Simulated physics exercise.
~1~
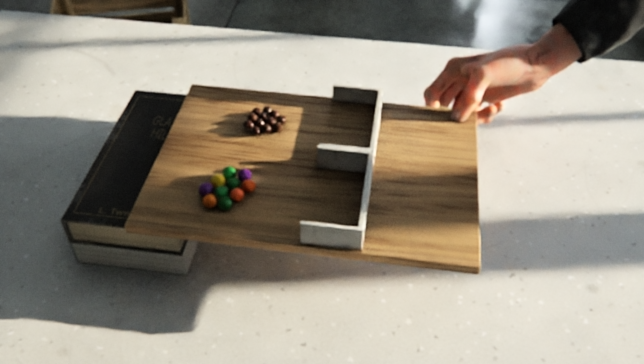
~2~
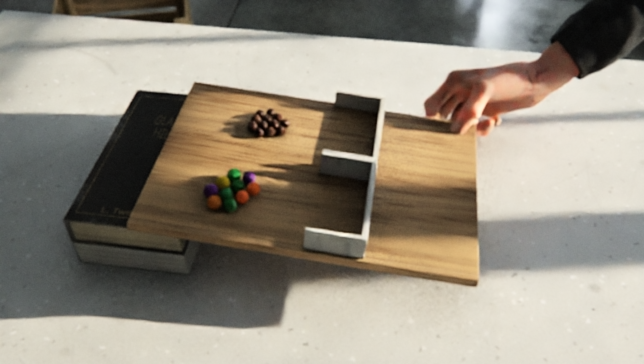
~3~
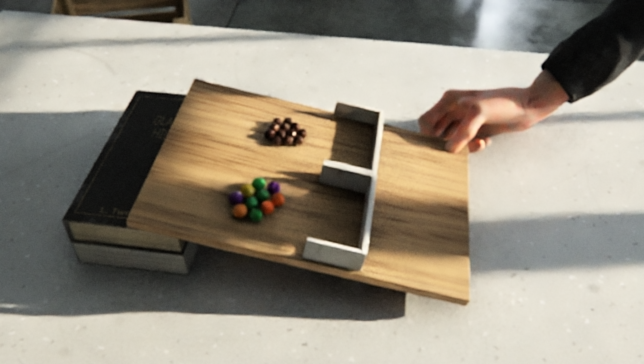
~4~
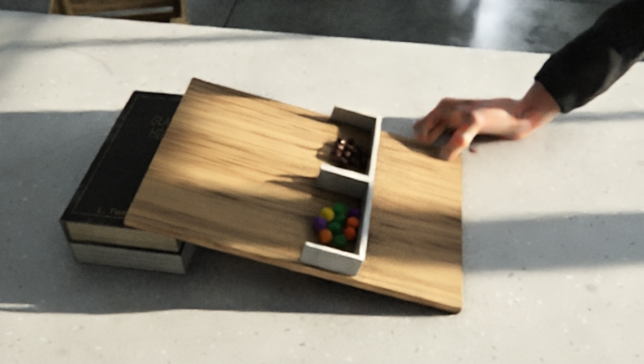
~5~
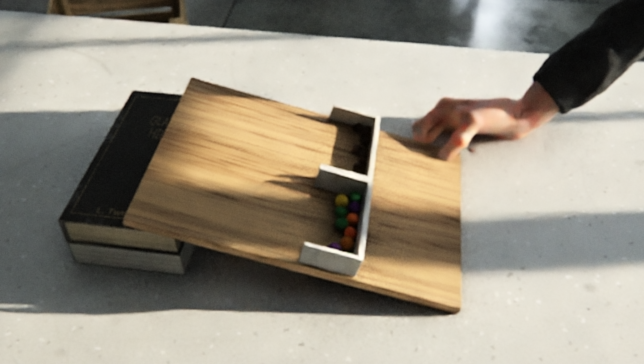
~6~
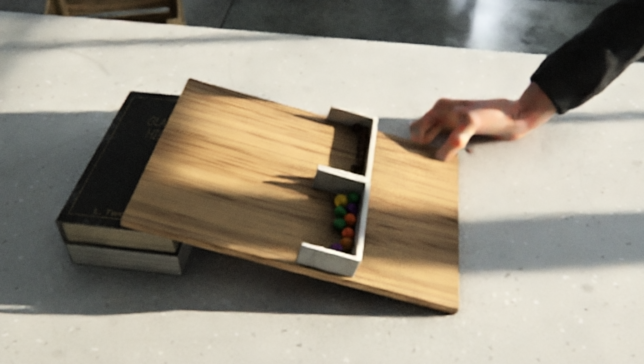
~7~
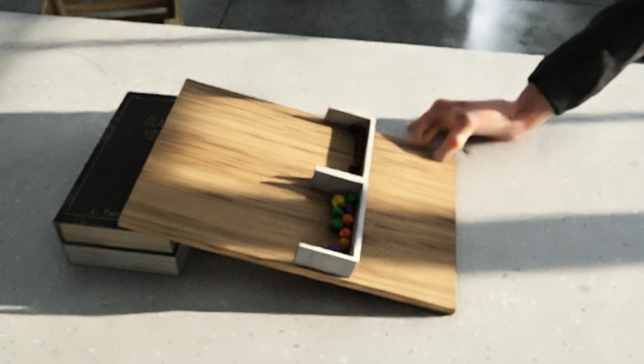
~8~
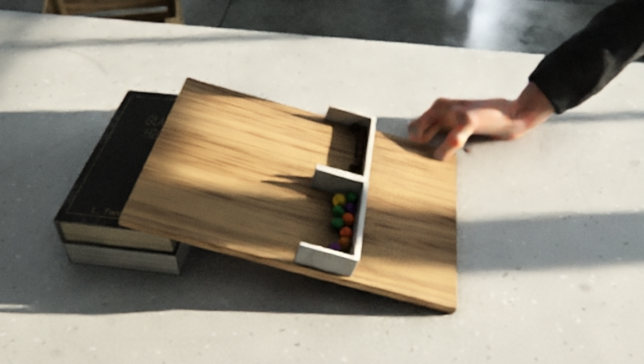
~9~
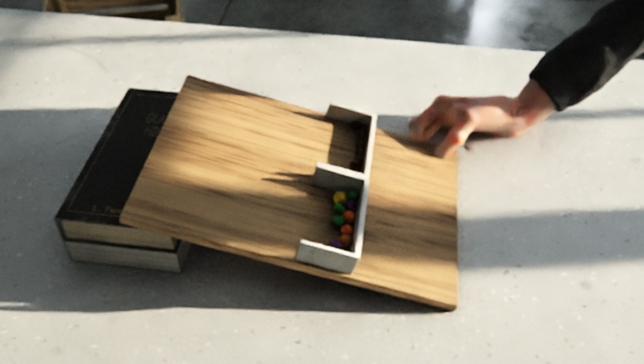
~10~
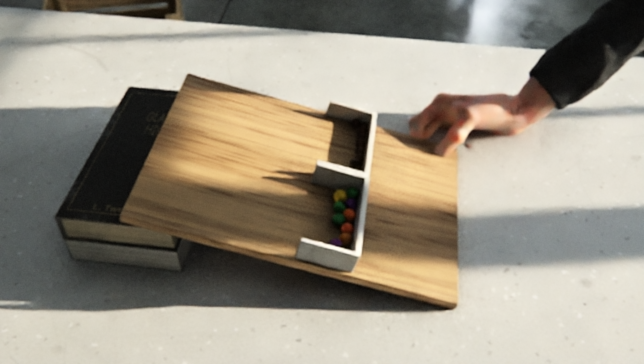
A hand lowers one end of a wooden board, and two small heaps slide into white barriers.
